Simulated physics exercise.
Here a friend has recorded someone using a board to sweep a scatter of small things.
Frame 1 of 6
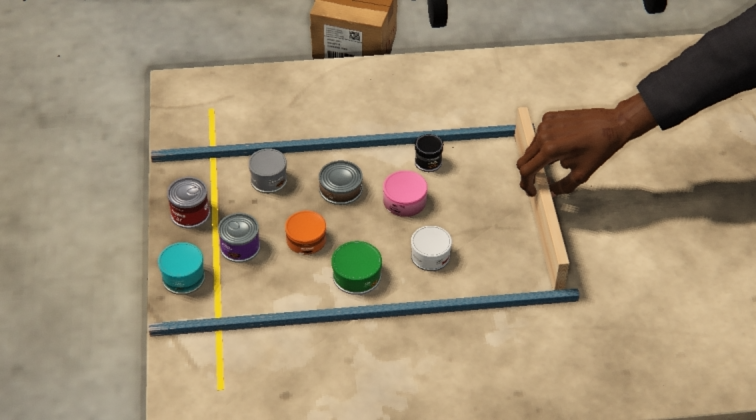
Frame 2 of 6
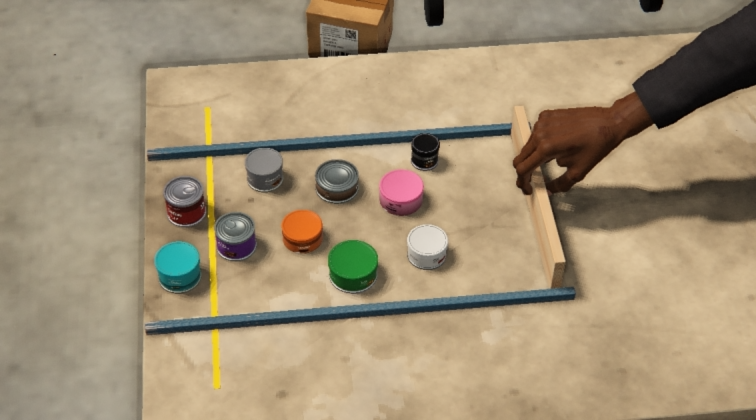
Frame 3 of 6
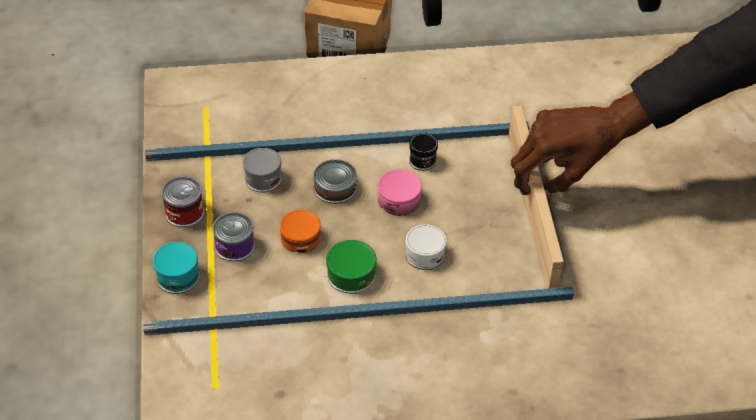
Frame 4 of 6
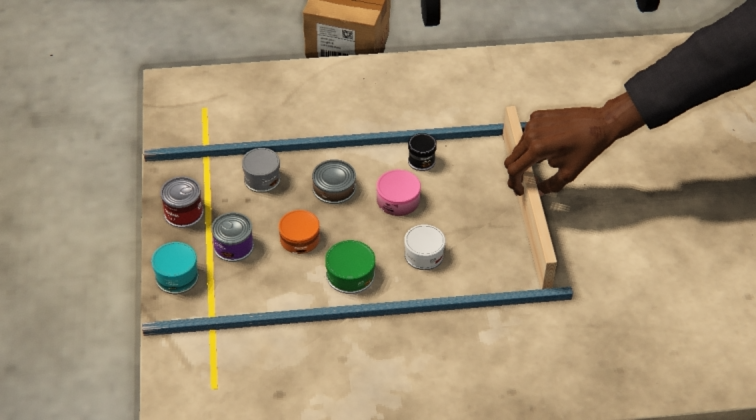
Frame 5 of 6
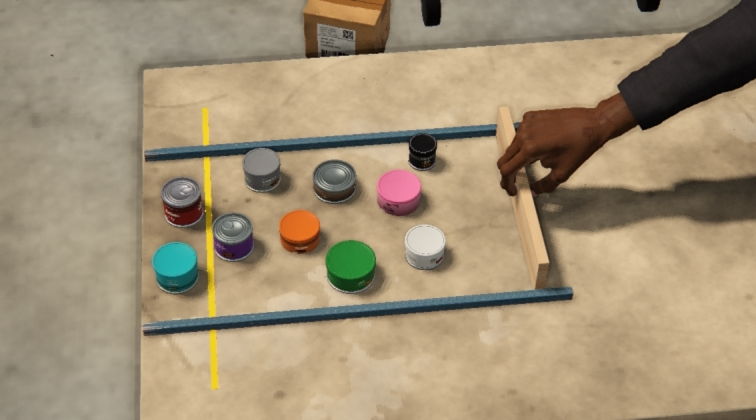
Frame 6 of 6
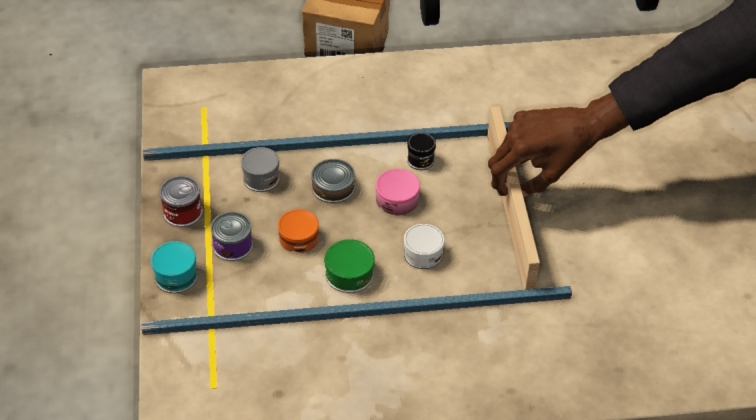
A wooden board, held by a person's hand, slid a short way left between two blue rails toward a scatter of colourful little tins and pots, which stayed where they were around a yellow line.
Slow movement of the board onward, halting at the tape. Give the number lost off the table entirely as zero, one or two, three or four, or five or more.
Lost off the table: One or two.
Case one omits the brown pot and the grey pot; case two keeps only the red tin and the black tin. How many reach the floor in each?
I'd say 0 the first time and 0 the second time.
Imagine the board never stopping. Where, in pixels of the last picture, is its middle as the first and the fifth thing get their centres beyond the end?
(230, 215), then (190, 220).
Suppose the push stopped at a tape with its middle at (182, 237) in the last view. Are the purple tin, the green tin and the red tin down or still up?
Going in order, the purple tin goes off the edge, then the green tin keeps its spot, then the red tin goes off the edge.
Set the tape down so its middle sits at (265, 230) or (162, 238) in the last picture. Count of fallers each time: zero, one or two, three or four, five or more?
First not one, then five or more.
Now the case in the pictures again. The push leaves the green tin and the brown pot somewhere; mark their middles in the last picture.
The green tin stops around (185, 296); the brown pot around (160, 176).
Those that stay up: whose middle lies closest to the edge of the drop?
That is the red tin.
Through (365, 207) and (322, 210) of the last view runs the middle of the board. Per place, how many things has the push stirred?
5 at one spot and 7 at the other.
Early on, none off yet; turquoise tin at rest near (175, 268); red tin at rest near (181, 201); purple tin at rest near (232, 236).
A while later, none off yet; turquoise tin at rest near (175, 268); red tin at rest near (181, 201); purple tin moving near (222, 238).
Finally, the number that fall off is one or two; lost, grey pot and purple tin.
